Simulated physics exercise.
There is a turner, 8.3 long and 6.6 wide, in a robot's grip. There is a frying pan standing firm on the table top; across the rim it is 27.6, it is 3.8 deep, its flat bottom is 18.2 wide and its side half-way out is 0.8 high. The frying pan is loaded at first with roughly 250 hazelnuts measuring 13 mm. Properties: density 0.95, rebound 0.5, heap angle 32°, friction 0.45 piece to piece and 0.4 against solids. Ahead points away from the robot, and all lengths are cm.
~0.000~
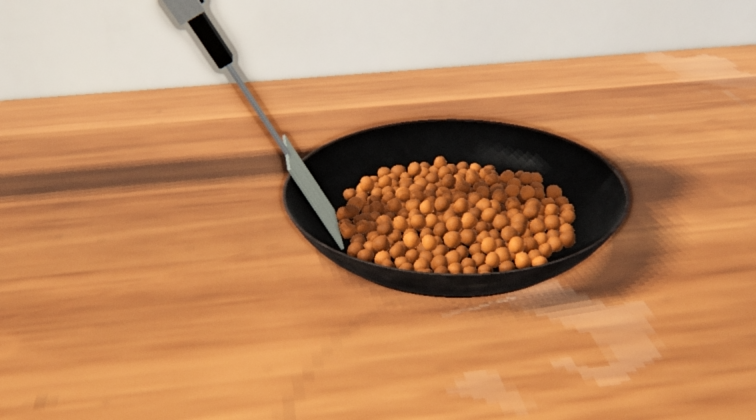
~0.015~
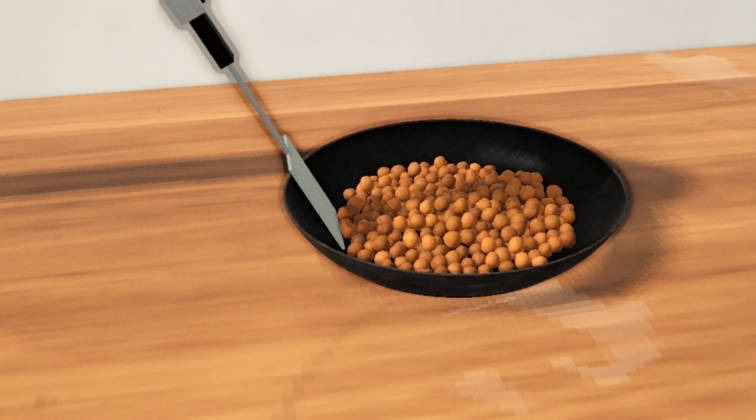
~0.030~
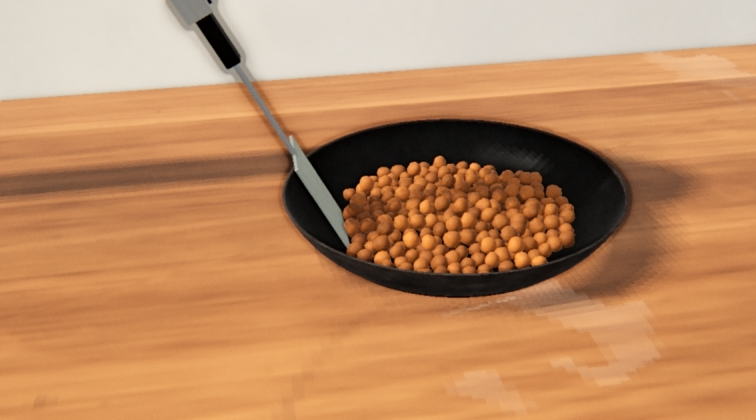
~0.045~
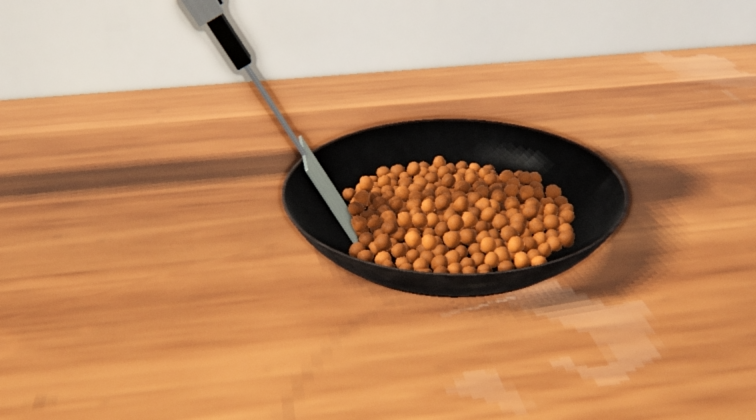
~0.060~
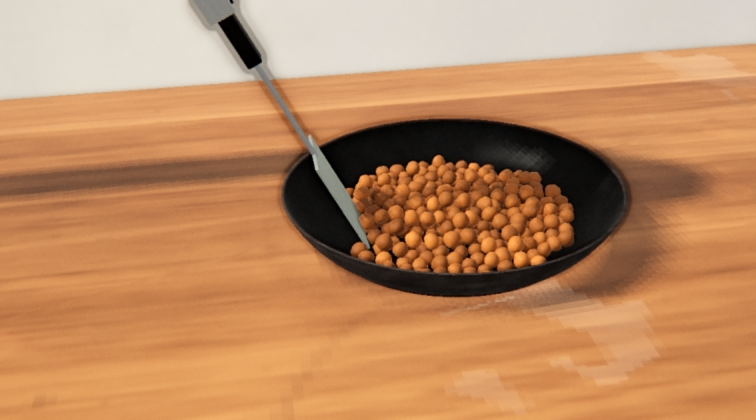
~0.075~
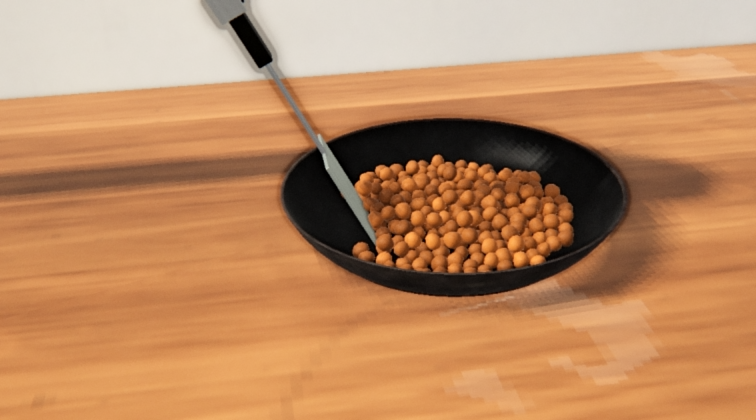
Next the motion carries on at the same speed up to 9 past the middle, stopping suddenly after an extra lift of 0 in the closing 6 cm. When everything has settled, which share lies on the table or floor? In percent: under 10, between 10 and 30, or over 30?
Under 10 percent.
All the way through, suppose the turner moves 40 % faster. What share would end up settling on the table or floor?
About 10 %.
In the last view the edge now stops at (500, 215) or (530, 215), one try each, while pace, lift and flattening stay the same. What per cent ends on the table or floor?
Estimates, in order: 0 % and 0 %.
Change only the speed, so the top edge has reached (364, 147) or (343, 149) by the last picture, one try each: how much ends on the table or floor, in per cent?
Near 15 per cent in the first try and near 10 per cent in the second.
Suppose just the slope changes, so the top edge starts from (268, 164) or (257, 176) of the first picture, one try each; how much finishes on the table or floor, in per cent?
Some 0 per cent, then some 5 per cent.
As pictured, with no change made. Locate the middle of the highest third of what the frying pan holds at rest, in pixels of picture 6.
I'd put it close to (561, 186).
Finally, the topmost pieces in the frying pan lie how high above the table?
About 5.0 centimetres.
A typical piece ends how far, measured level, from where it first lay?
Some 4 cm.
By 0.18 s, sloping 63°, highest piece 4 above the table; 252 in the frying pan.
By 0.29 s, sloping 63°, highest piece 4 above the table; 252 in the frying pan.
By 0.54 s, sloping 63°, highest piece 5 above the table; 237 in the frying pan, 13 on the table or floor, 2 on the blade or in flight.
By 1.59 s, sloping 63°, highest piece 4 above the table; 237 in the frying pan, 15 on the table or floor.
Final count, 237 in the frying pan, 15 on the table or floor. That is 6 % on the table or floor.
